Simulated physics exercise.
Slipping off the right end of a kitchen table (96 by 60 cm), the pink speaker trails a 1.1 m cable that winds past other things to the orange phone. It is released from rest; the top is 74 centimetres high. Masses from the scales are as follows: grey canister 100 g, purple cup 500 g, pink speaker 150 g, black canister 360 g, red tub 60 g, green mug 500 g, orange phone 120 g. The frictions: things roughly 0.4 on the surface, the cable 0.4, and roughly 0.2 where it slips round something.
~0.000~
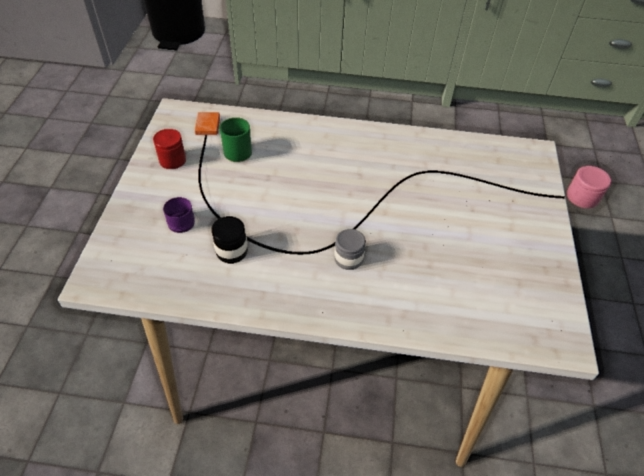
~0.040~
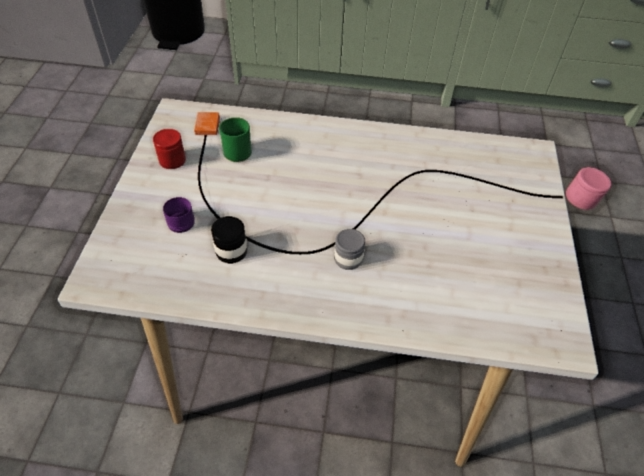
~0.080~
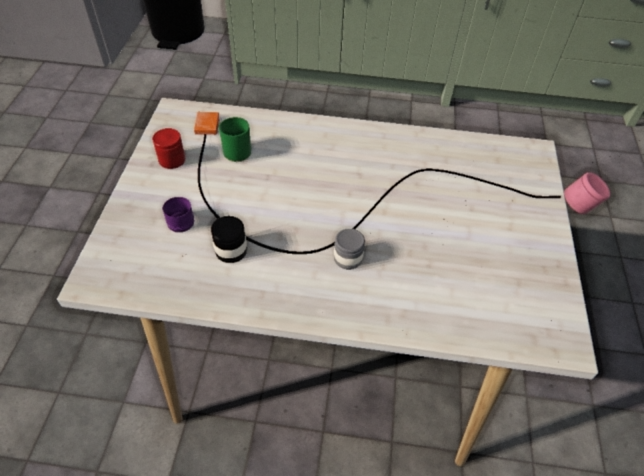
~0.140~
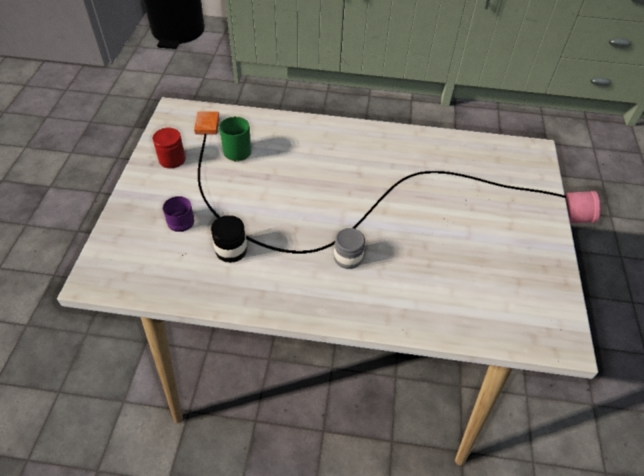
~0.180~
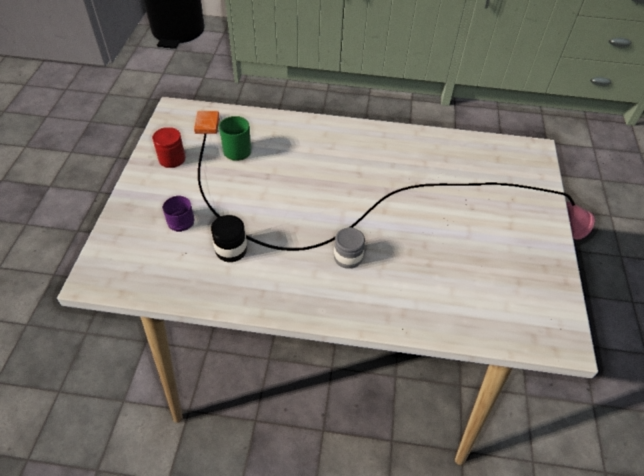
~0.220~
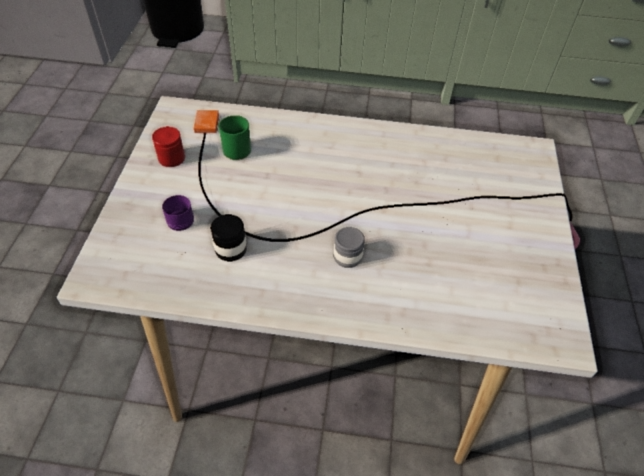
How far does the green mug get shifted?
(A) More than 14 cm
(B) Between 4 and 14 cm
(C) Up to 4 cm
The answer is C.
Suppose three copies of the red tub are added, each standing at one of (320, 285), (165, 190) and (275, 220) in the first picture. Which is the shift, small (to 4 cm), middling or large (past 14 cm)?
In turn, the three show only a little movement, only a little movement and a lot of movement.
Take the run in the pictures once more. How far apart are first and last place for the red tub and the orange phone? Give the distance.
Final places, approx.: Red tub 0 cm off, orange phone 10 cm off.
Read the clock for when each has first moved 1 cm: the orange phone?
The orange phone gets there close to 0.38 s.
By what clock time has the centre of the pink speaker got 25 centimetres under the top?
It gets there at roughly 0.30 s.
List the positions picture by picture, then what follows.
The first frame shows green mug (235, 127); cable runs through (512, 189) (412, 175) (200, 174).
The second frame shows pink speaker (594, 178); cable runs through (511, 189) (199, 174).
The third frame shows pink speaker (593, 183); cable runs through (509, 188) (199, 174).
The fourth frame shows pink speaker (581, 208); cable runs through (513, 188) (199, 173).
The fifth frame shows pink speaker (573, 221); cable runs through (530, 188) (199, 173).
The sixth frame shows green mug (234, 125); cable runs through (556, 195) (455, 201) (354, 216) (252, 236) (200, 172).
By 0.5 s, the cable's tail end at (216, 149); pink speaker over the edge, orange phone 6 cm off its start.
By 0.7 s, the cable's tail end at (220, 154); green mug 1 cm off its start, pink speaker over the edge, orange phone 8 cm off its start.
By 1.0 s, the cable's tail end at (222, 155); green mug 1 cm off its start at (238, 125), orange phone 9 cm off its start at (208, 145), pink speaker over the edge.
By 1.2 s, the cable's tail end at (222, 155); green mug 1 cm off its start, orange phone 9 cm off its start, pink speaker over the edge.
By 2.4 s, the cable's tail end at (222, 155); green mug 1 cm off its start at (238, 125), orange phone 9 cm off its start at (208, 145), pink speaker over the edge.
